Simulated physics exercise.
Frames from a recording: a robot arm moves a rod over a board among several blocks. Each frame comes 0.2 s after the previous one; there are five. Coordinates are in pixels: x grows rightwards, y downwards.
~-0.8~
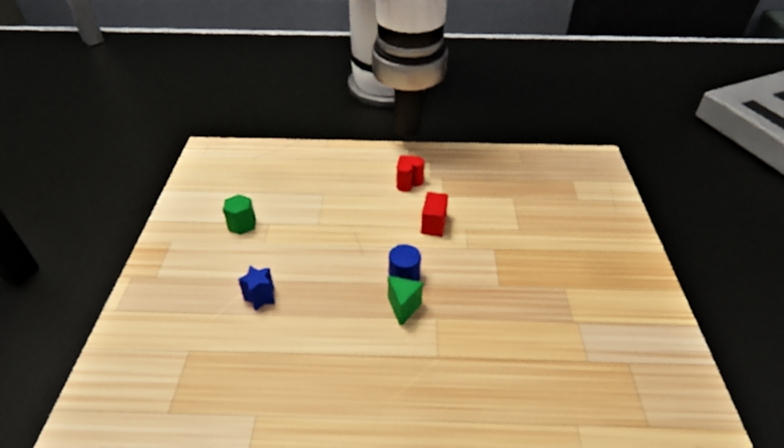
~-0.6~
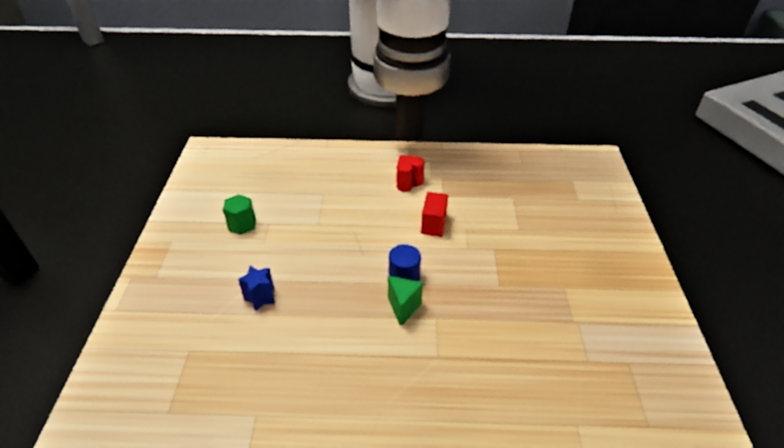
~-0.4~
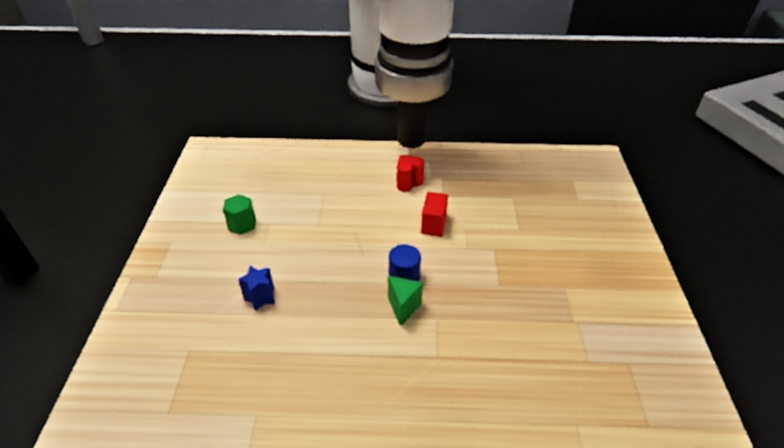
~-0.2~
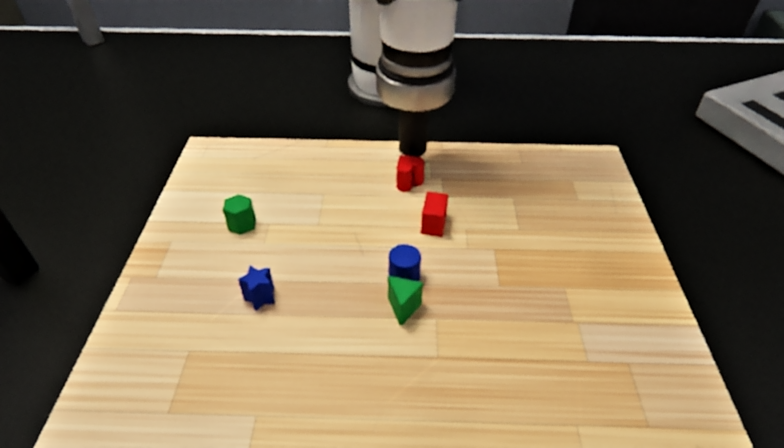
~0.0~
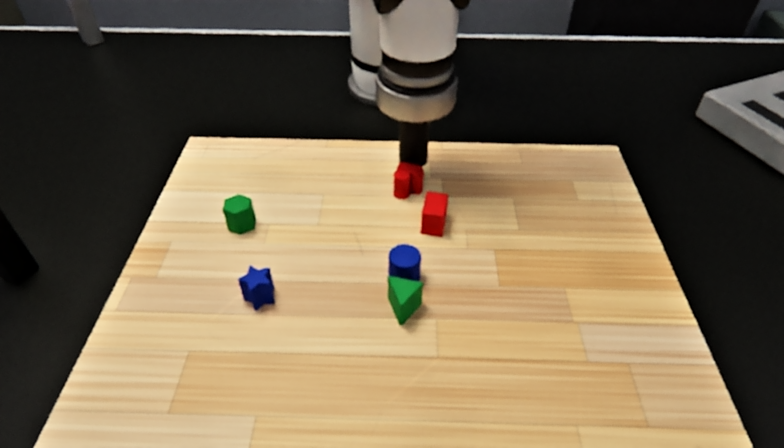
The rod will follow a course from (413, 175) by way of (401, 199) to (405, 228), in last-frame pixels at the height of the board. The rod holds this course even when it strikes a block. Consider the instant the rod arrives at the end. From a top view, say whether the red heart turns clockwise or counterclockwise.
The block spins clockwise.
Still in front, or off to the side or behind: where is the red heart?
I think the rod keeps pushing the red heart along right to the end.
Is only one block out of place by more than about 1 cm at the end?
Going by the path, yes.
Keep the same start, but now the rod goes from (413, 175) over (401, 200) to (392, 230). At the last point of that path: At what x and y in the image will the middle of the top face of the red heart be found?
Its top centre is at about (386, 228).
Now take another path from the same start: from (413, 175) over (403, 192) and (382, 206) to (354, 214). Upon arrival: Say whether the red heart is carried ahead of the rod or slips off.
At the end of the path, the rod has already lost the red heart, which lies beside or behind it.
What follows on the original path. One third of the way, rod at (404, 176); red heart at (400, 187).
Two thirds of the way, rod at (402, 193); red heart at (395, 205).
At the end, rod at (405, 213); red heart at (392, 225), turned 25° clockwise; red oblong not moved.
